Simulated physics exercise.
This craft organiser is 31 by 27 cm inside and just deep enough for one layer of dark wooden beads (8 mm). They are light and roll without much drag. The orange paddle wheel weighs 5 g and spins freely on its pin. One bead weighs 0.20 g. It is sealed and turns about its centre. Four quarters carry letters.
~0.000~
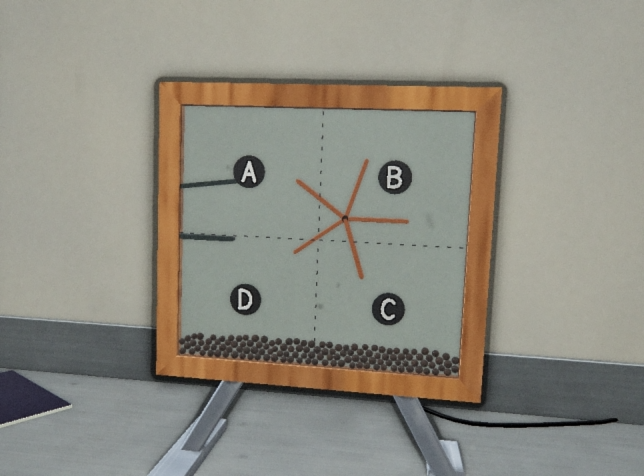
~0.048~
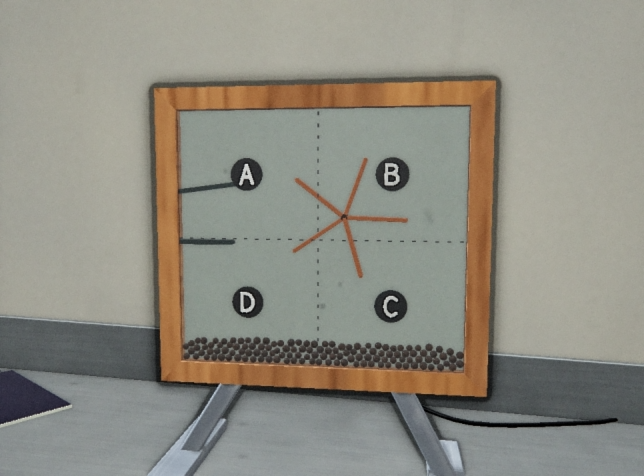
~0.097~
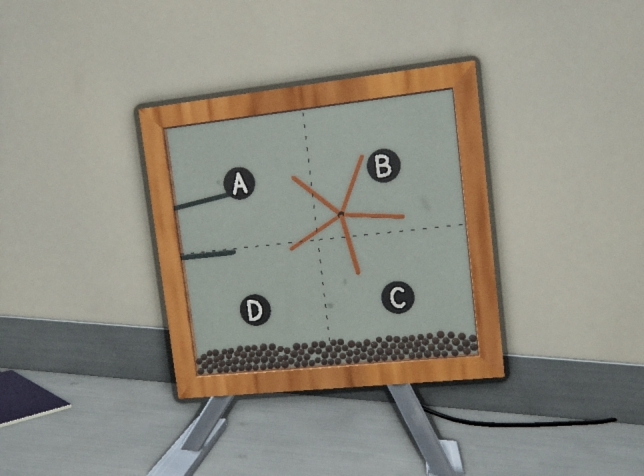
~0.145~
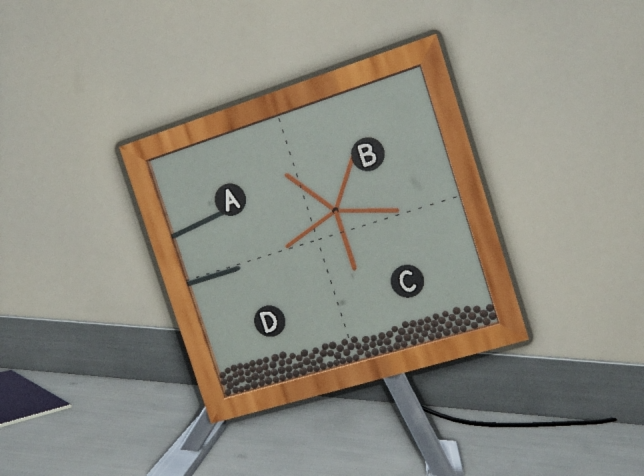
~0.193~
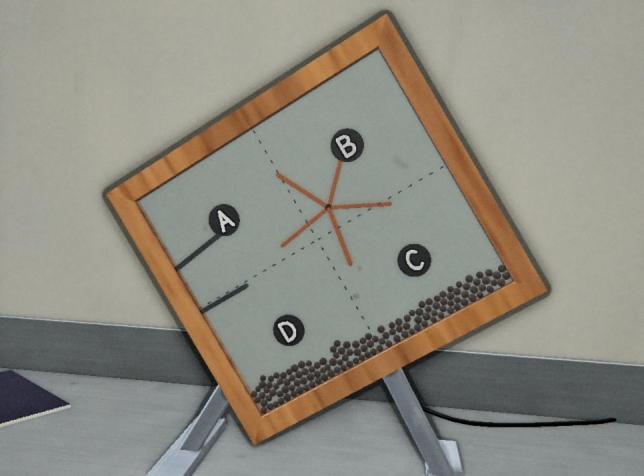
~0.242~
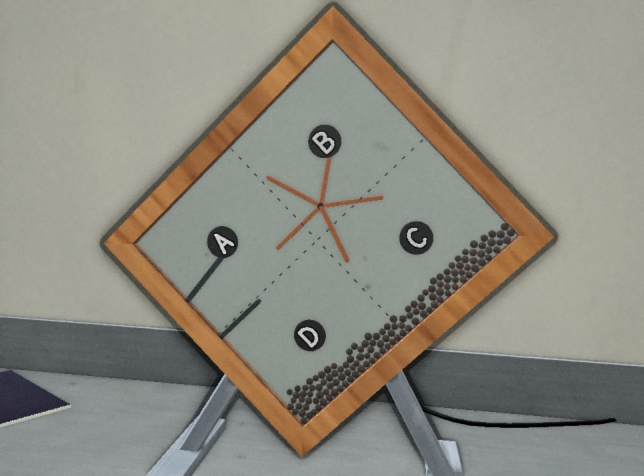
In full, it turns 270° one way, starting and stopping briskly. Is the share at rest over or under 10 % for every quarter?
Quarter A: Under; quarter B: Over; quarter C: Over; quarter D: Under 10 %.
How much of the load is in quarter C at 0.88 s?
Roughly 0 per cent.
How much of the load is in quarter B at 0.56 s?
Some 0 per cent.
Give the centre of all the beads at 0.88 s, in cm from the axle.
About 7 cm right and 7 cm above.
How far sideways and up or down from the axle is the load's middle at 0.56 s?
About 12 cm right and 4 cm below.
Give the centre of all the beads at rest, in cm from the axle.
Some 2 cm left and 14 cm below.
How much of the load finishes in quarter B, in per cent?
Some 35 per cent.
After 0.56 s, it stands 131° anticlockwise; the beads' middle is 12 cm right of and 4 cm below the centre; A 5 %, C 5 %, D 90 %.
After 0.88 s, it has come round 217° anticlockwise; the beads' middle is 7 cm right of and 7 cm above the centre; A 20 %, B 10 %, D 70 %.
After 1.15 s, it has come round 270° anticlockwise; the beads' middle is 3 cm left of and 8 cm below the centre; A 10 %, B 25 %, C 60 %.
At rest by 3.4 s, it has come round 270° anticlockwise; A 0 %, B 35 %, C 65 %, D 0 %.
